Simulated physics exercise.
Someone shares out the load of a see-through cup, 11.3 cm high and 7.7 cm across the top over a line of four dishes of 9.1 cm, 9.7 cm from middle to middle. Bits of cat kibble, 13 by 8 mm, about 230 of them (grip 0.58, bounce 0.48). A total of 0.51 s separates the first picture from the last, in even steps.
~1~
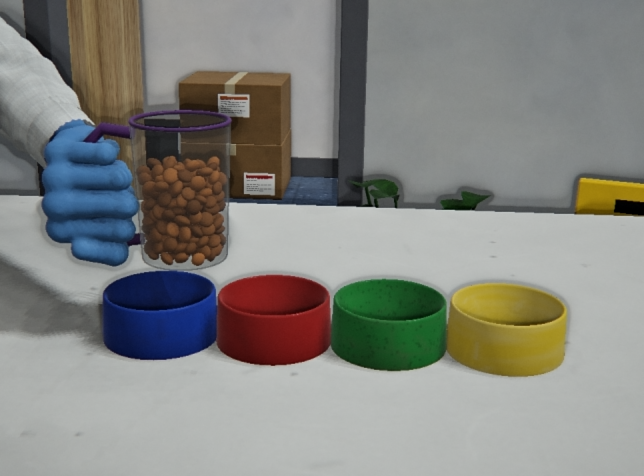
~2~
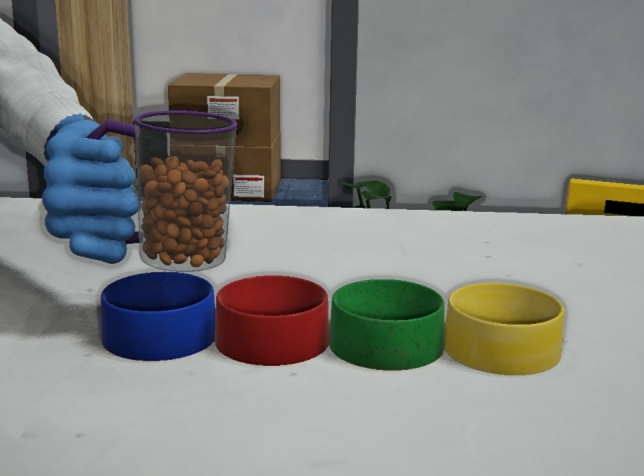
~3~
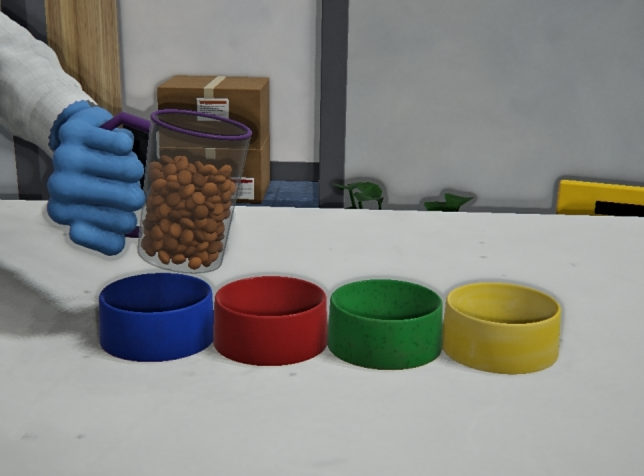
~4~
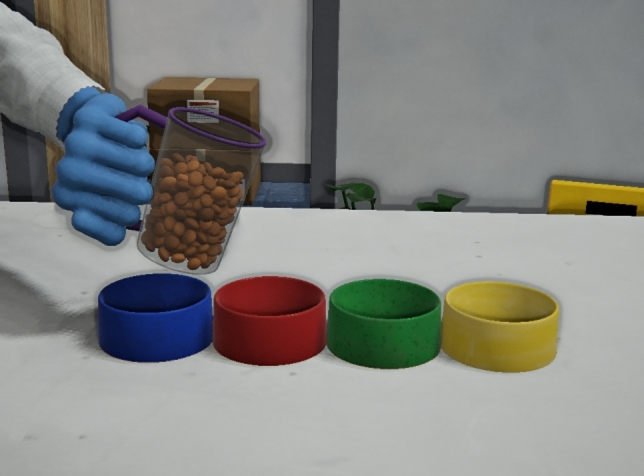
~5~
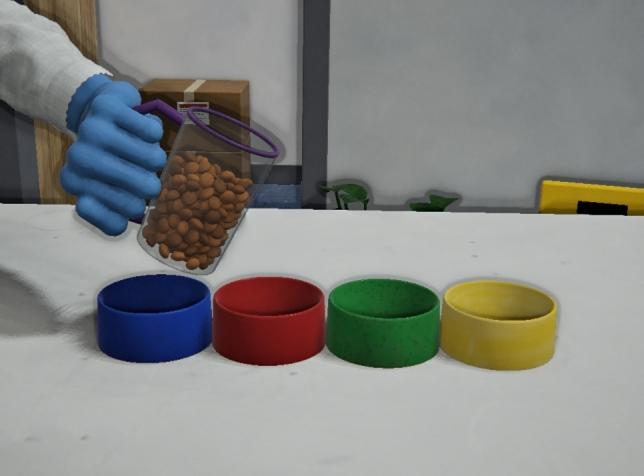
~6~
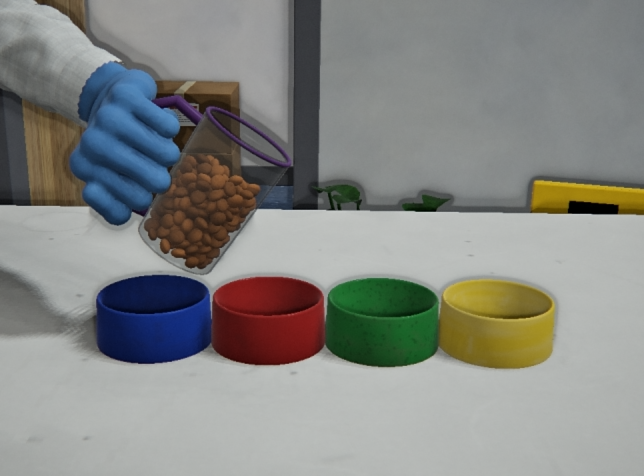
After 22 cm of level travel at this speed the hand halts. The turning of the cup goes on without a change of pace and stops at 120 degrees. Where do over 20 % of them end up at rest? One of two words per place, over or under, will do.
Red: Fails to surpass one fifth. Blue: Fails to surpass one fifth. Green: Surpasses one fifth. Yellow: Fails to surpass one fifth. Counter: Fails to surpass one fifth.
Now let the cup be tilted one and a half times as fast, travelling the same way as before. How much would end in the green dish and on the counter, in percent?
I'd expect green to end at 90 and the counter at 10.
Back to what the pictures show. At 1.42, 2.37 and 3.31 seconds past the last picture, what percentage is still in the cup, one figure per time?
Approx. 25 / 0 / 0 percent.
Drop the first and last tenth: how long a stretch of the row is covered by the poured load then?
Some 6 cm.
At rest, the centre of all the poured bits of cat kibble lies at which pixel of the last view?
Roughly (393, 313).
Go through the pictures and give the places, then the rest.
Cup at (183, 190), tilt 0 degrees, lip at (229, 122), moved 0.0 cm; middle of the pieces at (181, 209); blue dish at (160, 291); red dish at (274, 295); green dish at (390, 300); yellow dish at (508, 305), in the first picture.
Cup at (185, 191), tilt 3 degrees, lip at (235, 126), moved 0.3 cm; middle of the pieces at (181, 210), in the second picture.
Cup at (191, 192), tilt 11 degrees, lip at (250, 135), moved 0.9 cm; middle of the pieces at (185, 210), in the third picture.
Cup at (198, 192), tilt 18 degrees, lip at (264, 144), moved 1.5 cm; middle of the pieces at (189, 210), in the fourth picture.
Cup at (205, 193), tilt 26 degrees, lip at (278, 153), moved 2.2 cm; middle of the pieces at (194, 209), in the fifth picture.
Cup at (212, 193), tilt 33 degrees, lip at (290, 163), moved 2.8 cm; middle of the pieces at (199, 208); blue dish at (154, 294); red dish at (268, 296); green dish at (383, 298); yellow dish at (498, 299), in the sixth picture.
Then, 1.42 s after the last picture, tilt 120 degrees; cup holds 25 %, green 75 %.
Then, 2.37 s after the last picture, tilt 120 degrees; cup holds 0 %, green 90 %.
Then, 3.31 s after the last picture, tilt 120 degrees; cup holds 0 %, green 90 %.
In the end, red 0 %, blue 0 %, green 90 %, yellow 0 %, counter 10 %.
